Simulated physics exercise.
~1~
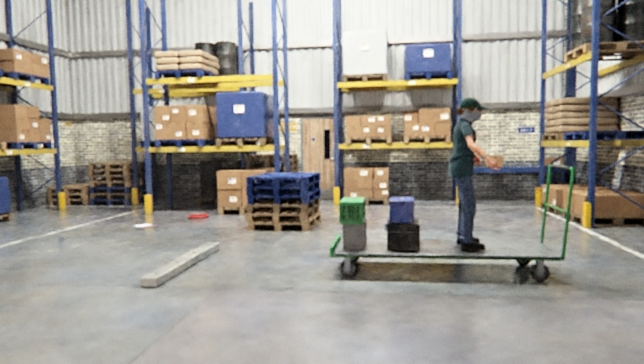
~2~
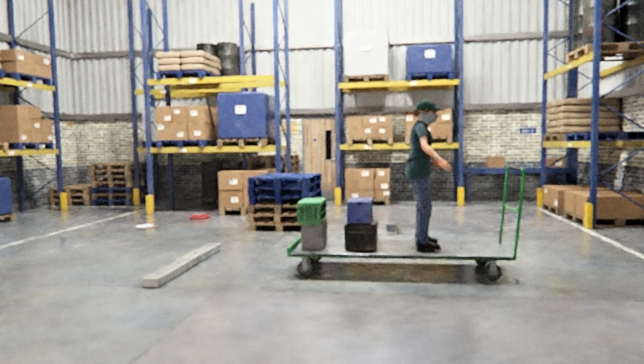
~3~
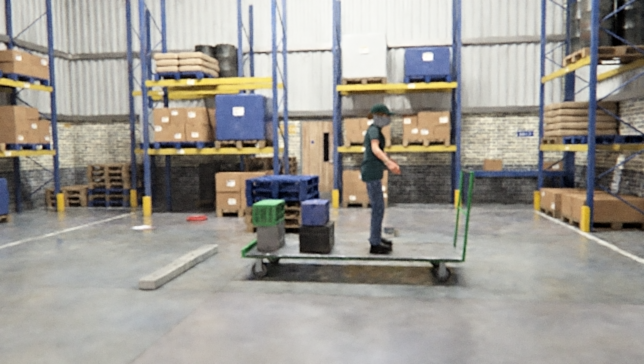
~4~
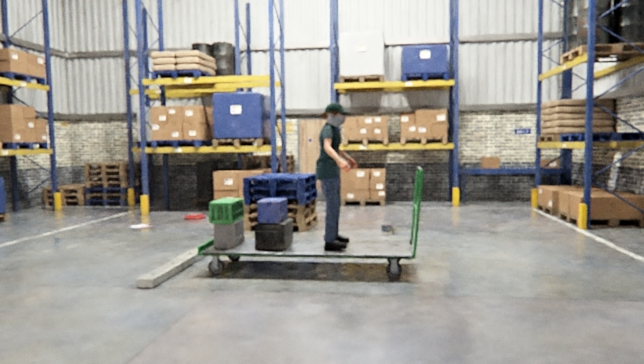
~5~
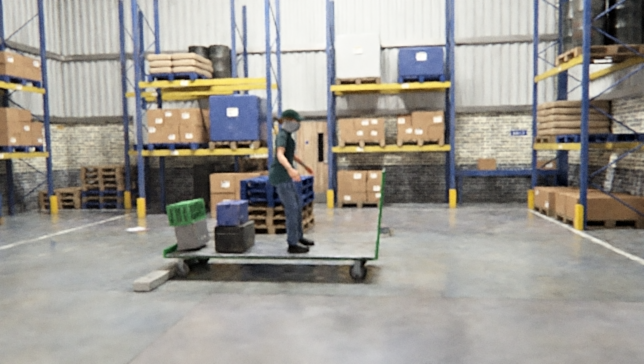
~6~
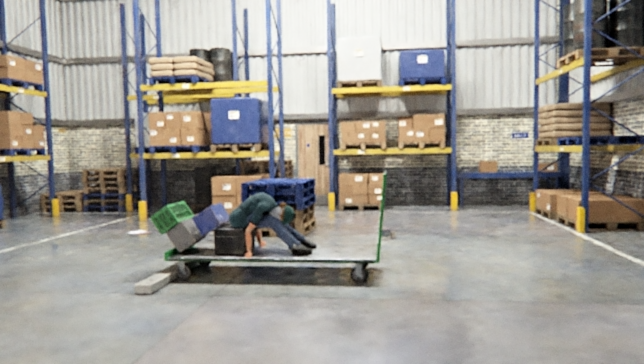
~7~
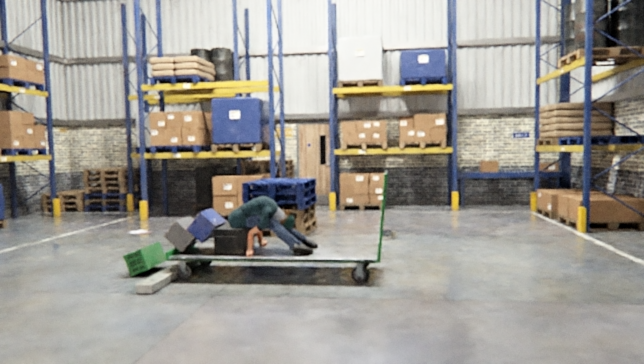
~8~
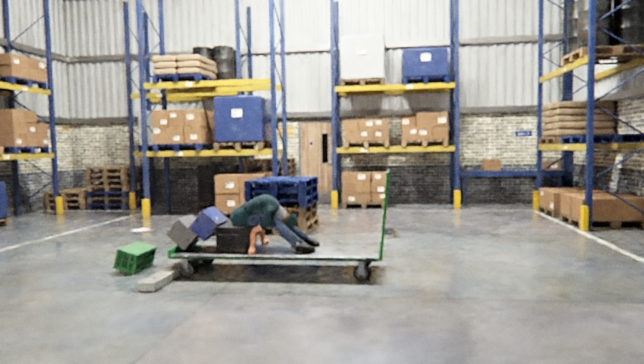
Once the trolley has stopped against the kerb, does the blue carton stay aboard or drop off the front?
The blue carton stays aboard. It tips forward but ends up resting tilted on the deck between the grey parcel and the black toolbox.
Person riding a trolley left through a warehouse, pitching forward as it stops at a kerb, green crate tumbling off.
